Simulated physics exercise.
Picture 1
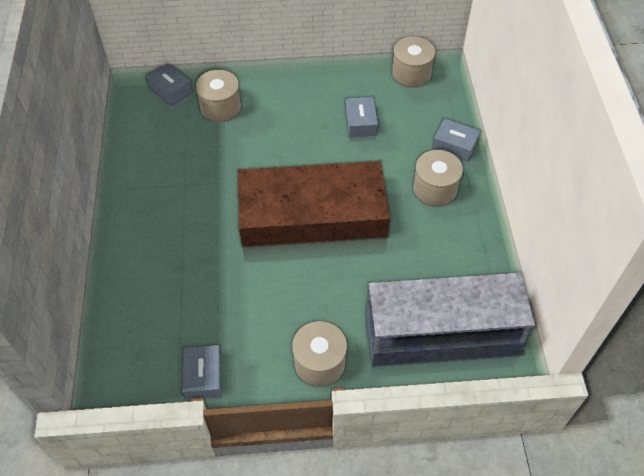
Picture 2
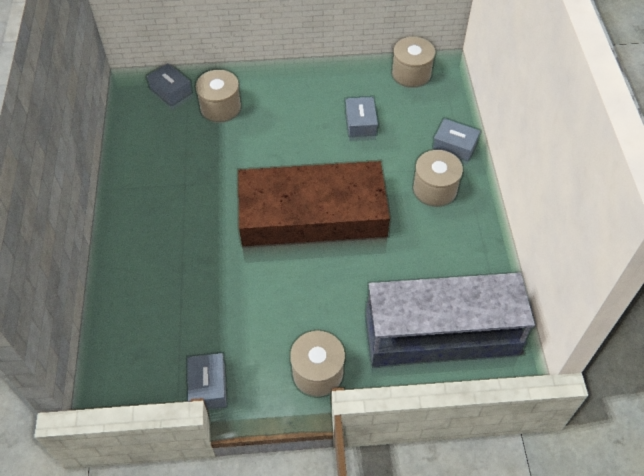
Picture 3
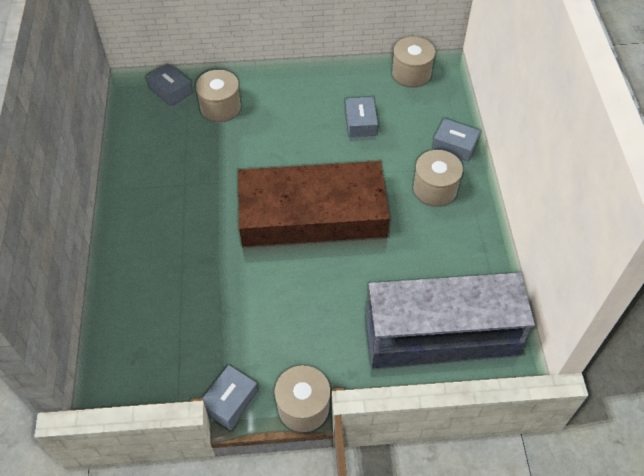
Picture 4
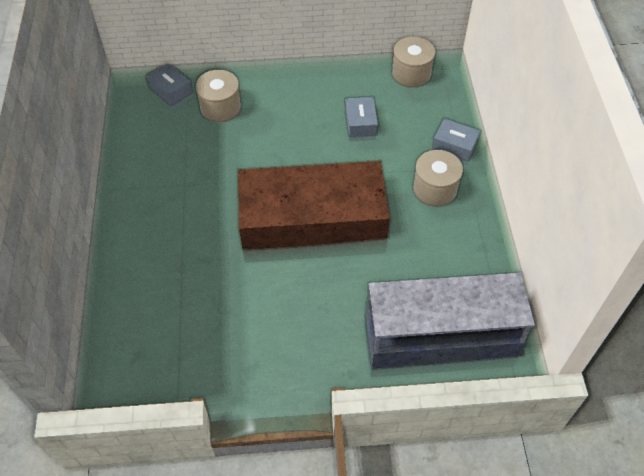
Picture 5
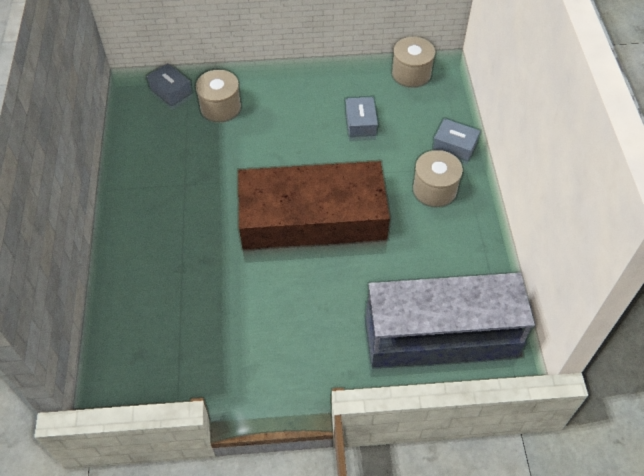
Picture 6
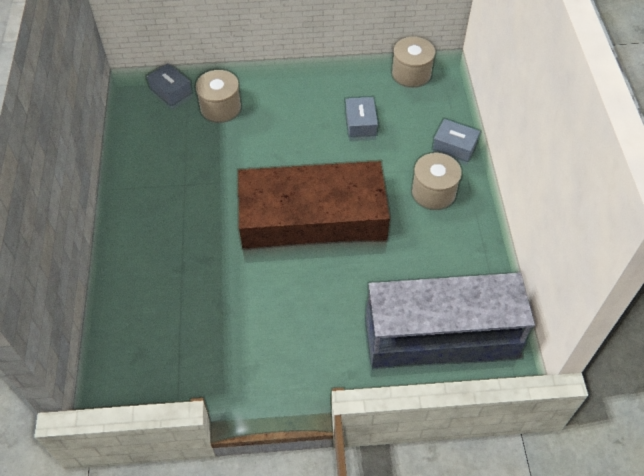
A brown block sat in a flooded, walled room as the gate at the front opened, and a blue-gray box and a tan tub drifted to the gap and out of sight while the rest barely moved.
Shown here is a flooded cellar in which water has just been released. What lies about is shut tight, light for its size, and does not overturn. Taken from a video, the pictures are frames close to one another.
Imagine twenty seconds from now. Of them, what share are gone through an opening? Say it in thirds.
The answer is one to two thirds.
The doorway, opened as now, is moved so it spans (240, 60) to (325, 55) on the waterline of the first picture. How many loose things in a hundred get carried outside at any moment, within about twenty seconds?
About 80 percent, I'd say.
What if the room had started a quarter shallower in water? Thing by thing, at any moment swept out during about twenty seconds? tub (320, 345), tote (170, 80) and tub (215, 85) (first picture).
Result per object, as listed: Washed away / retained / retained.
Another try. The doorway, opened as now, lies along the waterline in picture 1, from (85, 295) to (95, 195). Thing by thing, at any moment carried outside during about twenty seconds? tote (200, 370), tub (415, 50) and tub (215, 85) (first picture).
Listed order gives departs, stays put, departs.
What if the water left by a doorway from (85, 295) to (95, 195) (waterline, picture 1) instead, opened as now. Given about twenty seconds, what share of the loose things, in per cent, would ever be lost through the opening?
I'd guess around 60 percent.
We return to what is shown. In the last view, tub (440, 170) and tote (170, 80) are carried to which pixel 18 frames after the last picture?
About (339, 287) and (152, 110).
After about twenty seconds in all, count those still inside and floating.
5 of them.
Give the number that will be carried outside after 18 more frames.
I reckon 2.
A moment on, 2 of 8 are out; 6 afloat.
Next, 2 of 8 are out; 6 afloat.
Later, 3 of 8 are out; 5 afloat.
In the end, 3 of 8 are out; 5 afloat.
